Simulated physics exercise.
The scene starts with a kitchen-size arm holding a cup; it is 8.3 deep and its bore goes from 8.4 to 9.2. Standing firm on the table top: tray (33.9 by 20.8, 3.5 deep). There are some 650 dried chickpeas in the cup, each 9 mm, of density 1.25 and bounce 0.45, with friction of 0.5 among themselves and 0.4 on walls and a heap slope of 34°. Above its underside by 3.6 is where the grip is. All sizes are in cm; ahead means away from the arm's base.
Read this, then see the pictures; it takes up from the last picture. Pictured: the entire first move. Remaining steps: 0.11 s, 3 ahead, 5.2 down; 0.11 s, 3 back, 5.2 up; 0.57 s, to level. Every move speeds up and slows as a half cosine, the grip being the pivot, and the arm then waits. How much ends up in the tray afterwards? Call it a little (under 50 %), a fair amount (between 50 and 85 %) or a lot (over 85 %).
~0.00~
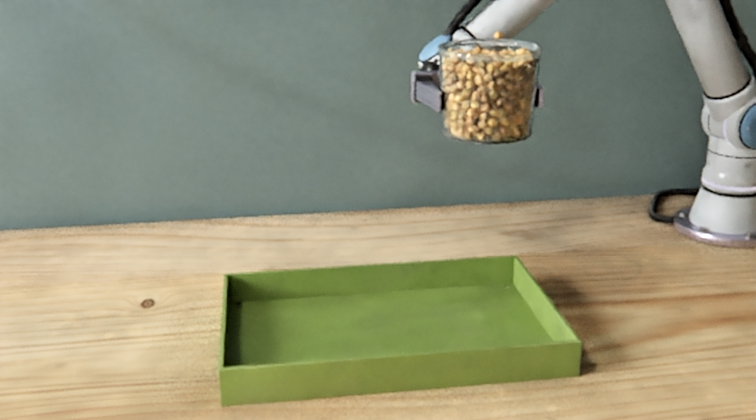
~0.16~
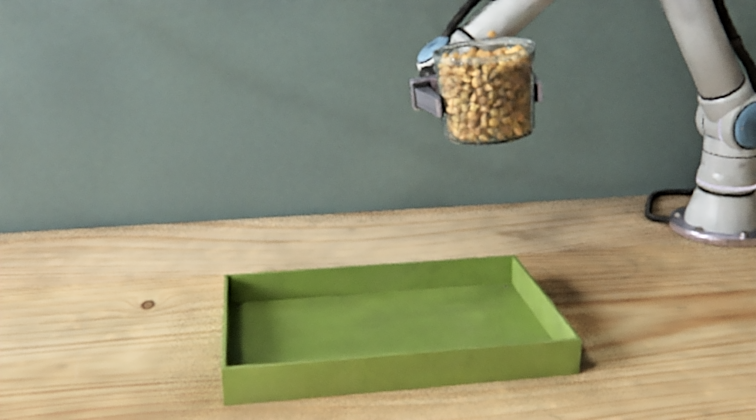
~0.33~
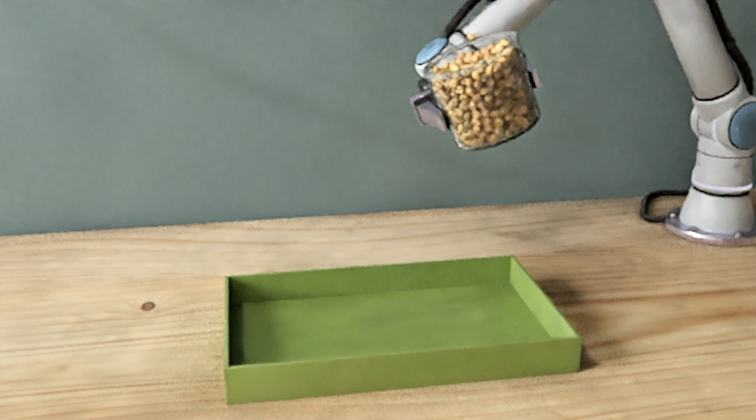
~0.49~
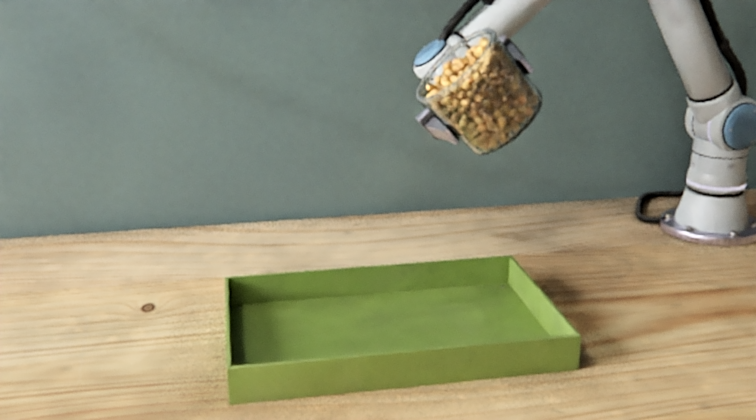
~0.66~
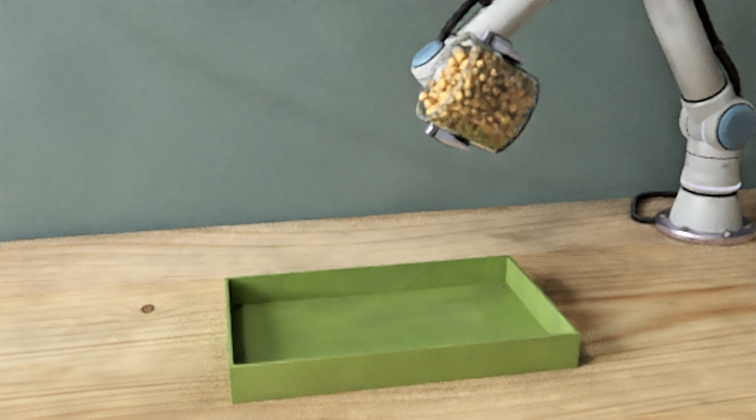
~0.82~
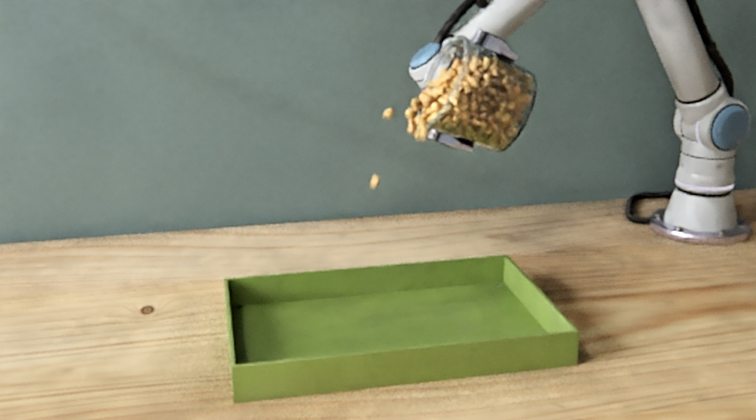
A little.
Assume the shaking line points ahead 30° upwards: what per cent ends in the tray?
I'd say close to 75 per cent.
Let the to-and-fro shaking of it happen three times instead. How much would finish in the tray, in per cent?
35 per cent.
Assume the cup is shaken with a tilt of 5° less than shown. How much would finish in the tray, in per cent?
Near 15 %.
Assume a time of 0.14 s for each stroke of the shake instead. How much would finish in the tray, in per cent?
The share would be near 15 %.
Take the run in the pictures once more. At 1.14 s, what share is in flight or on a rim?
Roughly 10 per cent.
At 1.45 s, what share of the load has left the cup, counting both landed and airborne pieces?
Share out so far: Near 20 %.
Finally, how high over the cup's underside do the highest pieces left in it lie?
Around 8.5 cm above the underside.
After 1.14 s, tilted 61° forward, highest piece 29 above the table; 529 in the cup, 57 in the tray, 66 in flight or on a rim.
After 1.45 s, tilted 12° forward, highest piece 30 above the table; 525 in the cup, 122 in the tray, 5 on the table or floor.
After 1.81 s, level, highest piece 31 above the table; 525 in the cup, 122 in the tray, 5 on the table or floor.
After 2.86 s, level, highest piece 31 above the table; 525 in the cup, 122 in the tray, 5 on the table or floor.
At rest, 525 in the cup, 122 in the tray, 5 on the table or floor. That is 19 % in the tray.
